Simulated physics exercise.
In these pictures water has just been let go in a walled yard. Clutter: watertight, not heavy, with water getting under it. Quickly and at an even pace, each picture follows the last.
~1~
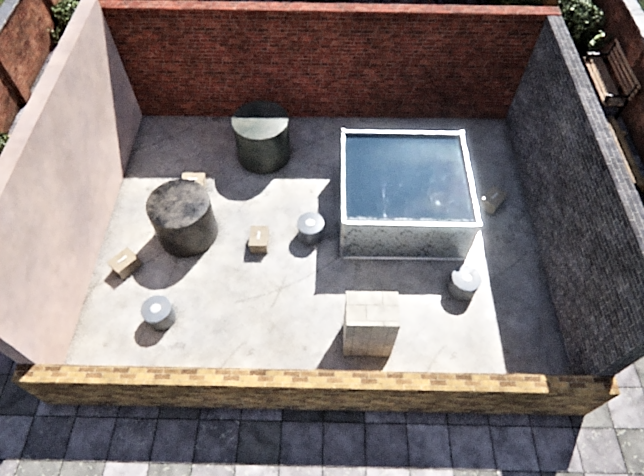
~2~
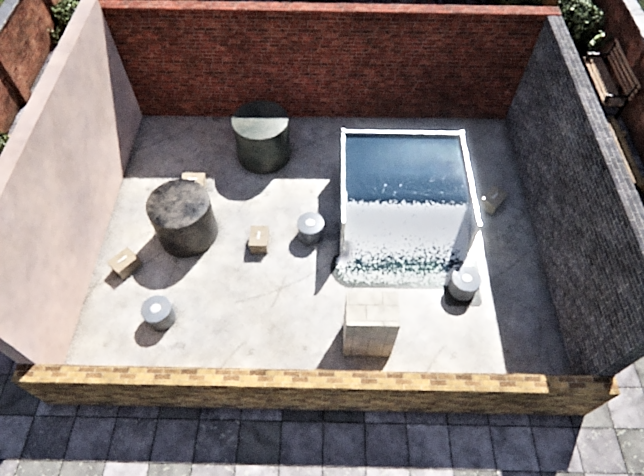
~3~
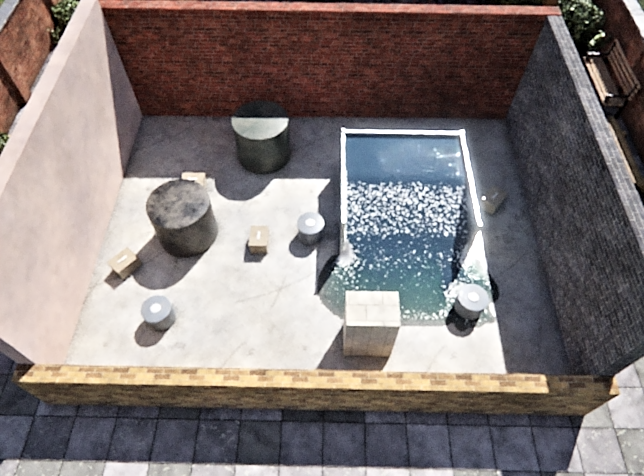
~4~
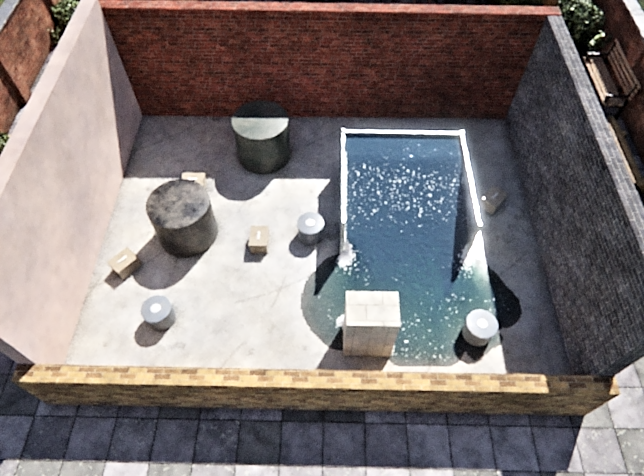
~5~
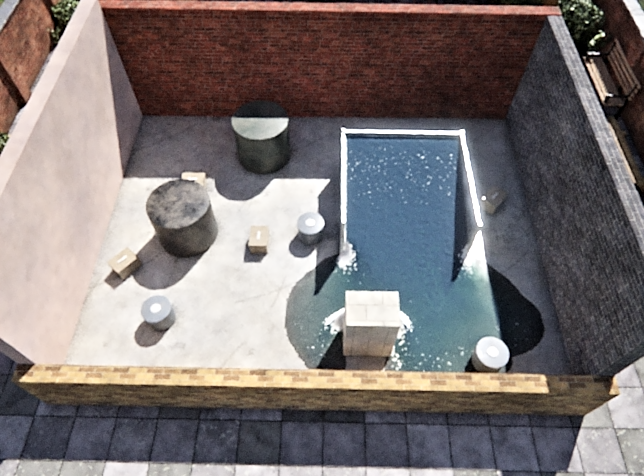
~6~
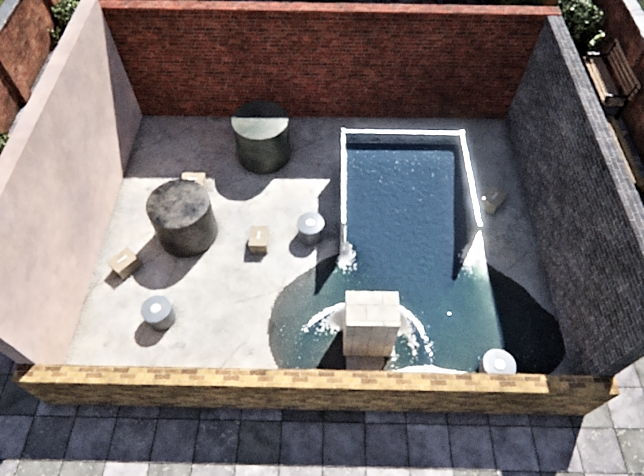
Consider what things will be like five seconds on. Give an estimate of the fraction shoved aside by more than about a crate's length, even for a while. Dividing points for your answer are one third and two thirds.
Answer: A share between one and two thirds.
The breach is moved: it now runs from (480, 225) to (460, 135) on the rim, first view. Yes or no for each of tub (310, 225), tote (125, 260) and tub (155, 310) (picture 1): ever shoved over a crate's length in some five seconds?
Well, in order they come out as under that mark, beyond that mark and beyond that mark.
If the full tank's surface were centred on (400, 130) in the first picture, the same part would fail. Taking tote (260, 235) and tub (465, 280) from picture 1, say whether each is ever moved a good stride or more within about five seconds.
Fell short, travelled that far.
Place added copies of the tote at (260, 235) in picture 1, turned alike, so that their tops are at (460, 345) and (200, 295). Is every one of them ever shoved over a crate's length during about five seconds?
First: Covers that distance; second: Covers that distance.
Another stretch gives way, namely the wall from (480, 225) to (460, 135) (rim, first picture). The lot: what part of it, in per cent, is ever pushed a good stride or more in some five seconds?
About 60 per cent.
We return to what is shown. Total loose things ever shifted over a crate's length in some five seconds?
4.
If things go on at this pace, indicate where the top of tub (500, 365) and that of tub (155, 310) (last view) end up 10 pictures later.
(518, 262) and (123, 304), about.
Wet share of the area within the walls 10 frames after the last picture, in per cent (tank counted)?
45 per cent, roughly.
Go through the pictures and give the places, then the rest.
In the first frame, a tub at (467, 278), on the bottom; a tub at (310, 223), on the bottom; 0 of 7 have shifted.
In the second frame, a tub at (467, 278) rests on the ground; a tub at (310, 223), on the bottom; 0 of 7 have shifted.
In the third frame, a tub at (474, 297), on the bottom, a stride from its start; a tub at (310, 223) rests on the ground; 1 of 7 have shifted.
In the fourth frame, a tub at (482, 324), on the bottom, a stride from its start; a tub at (310, 223), on the bottom; 1 of 7 have shifted.
In the fifth frame, a tub at (493, 352) rests on the ground, a stride from its start; a tub at (310, 223) rests on the ground; 1 of 7 have shifted.
In the sixth frame, a tub at (500, 364) rests on the ground, a stride from its start; a tub at (310, 223), on the bottom; 1 of 7 have shifted.
A moment on, 1 of 7 are well off their spots; 1 afloat.
Next, 1 of 7 are well off their spots; 1 afloat.
Later, 4 of 7 are well off their spots; 2 afloat.
In the end, 4 of 7 are well off their spots, and 4 have been at some point; 3 afloat.
